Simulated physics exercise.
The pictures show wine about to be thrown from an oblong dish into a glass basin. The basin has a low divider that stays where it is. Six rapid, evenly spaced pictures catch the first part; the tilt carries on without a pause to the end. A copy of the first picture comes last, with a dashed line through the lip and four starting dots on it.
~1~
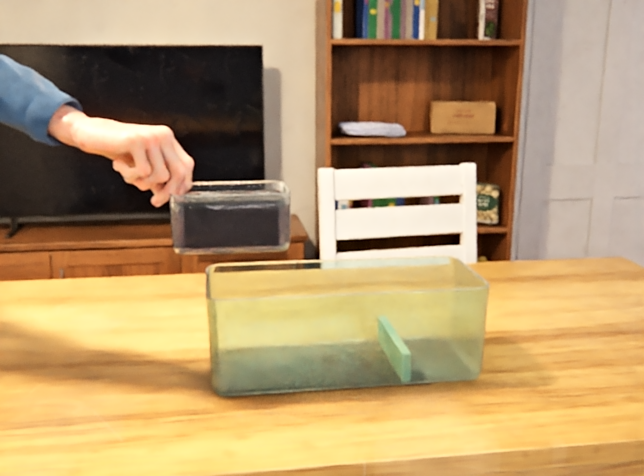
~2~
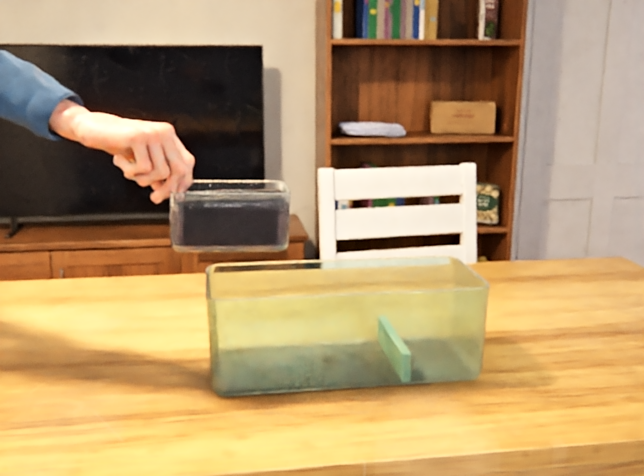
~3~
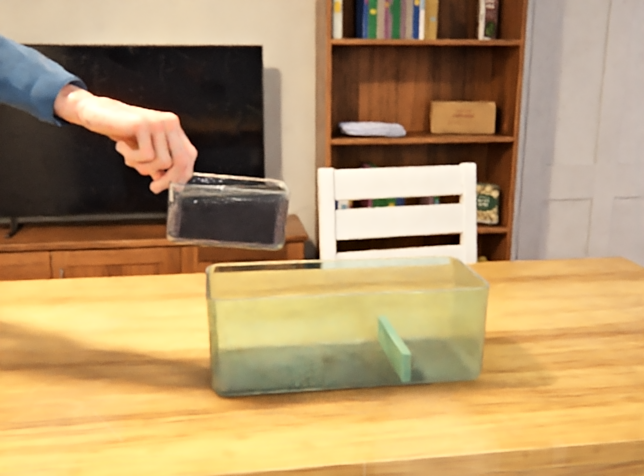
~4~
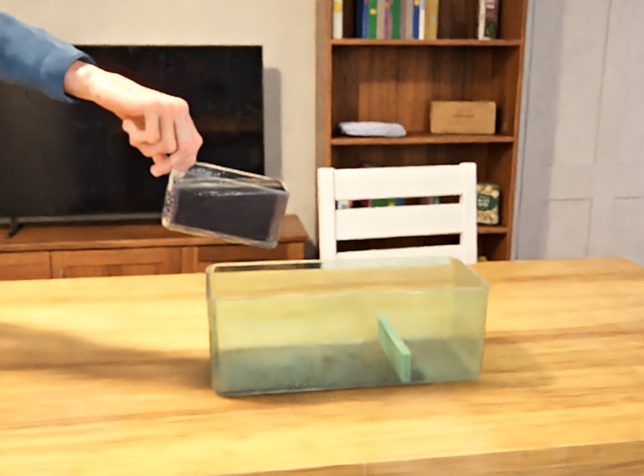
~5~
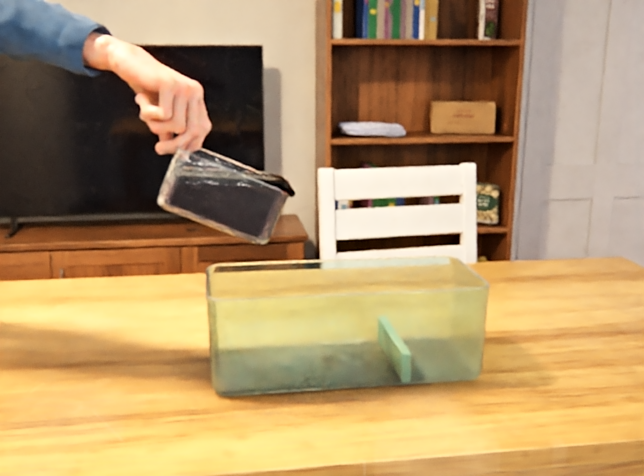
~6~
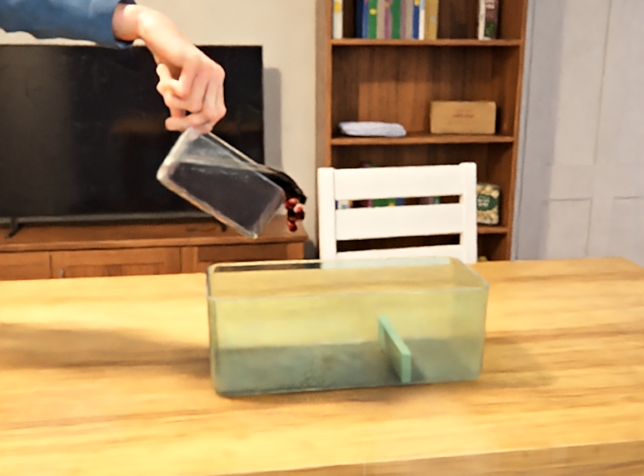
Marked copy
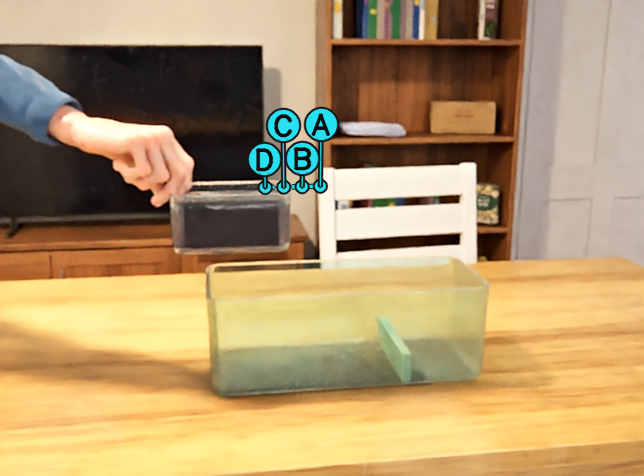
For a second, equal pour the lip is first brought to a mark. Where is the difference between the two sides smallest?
The answer is dot B.
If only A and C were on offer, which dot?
Here it is dot A.
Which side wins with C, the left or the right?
More ends on the left.
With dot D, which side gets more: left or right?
The left side.
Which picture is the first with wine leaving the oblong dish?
Picture 5.
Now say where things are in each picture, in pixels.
In the first picture, upright, lip at (285, 187); basin from (212, 393) to (480, 376); top of the wall at (393, 333); nothing has left yet.
In the second picture, upright, lip at (285, 187); nothing has left yet.
In the third picture, tipped about 6°, lip at (285, 187); nothing has left yet.
In the fourth picture, tipped about 14°, lip at (285, 187); nothing has left yet.
In the fifth picture, tipped about 23°, lip at (285, 187); wine is over the lip, down to (289, 192).
In the sixth picture, tipped about 35°, lip at (285, 187); wine is over the lip, down to (291, 226).
On the marked copy, A at (320, 186); B at (302, 186); C at (283, 187); D at (265, 187).
If A is chosen, about 36 % ends left of the wall and 63 % right of it.
If B is chosen, about 49 % ends left of the wall and 49 % right of it.
If C is chosen, about 75 % ends left of the wall and 24 % right of it.
If D is chosen, about 86 % ends left of the wall and 11 % right of it; 3 % is lost outside.
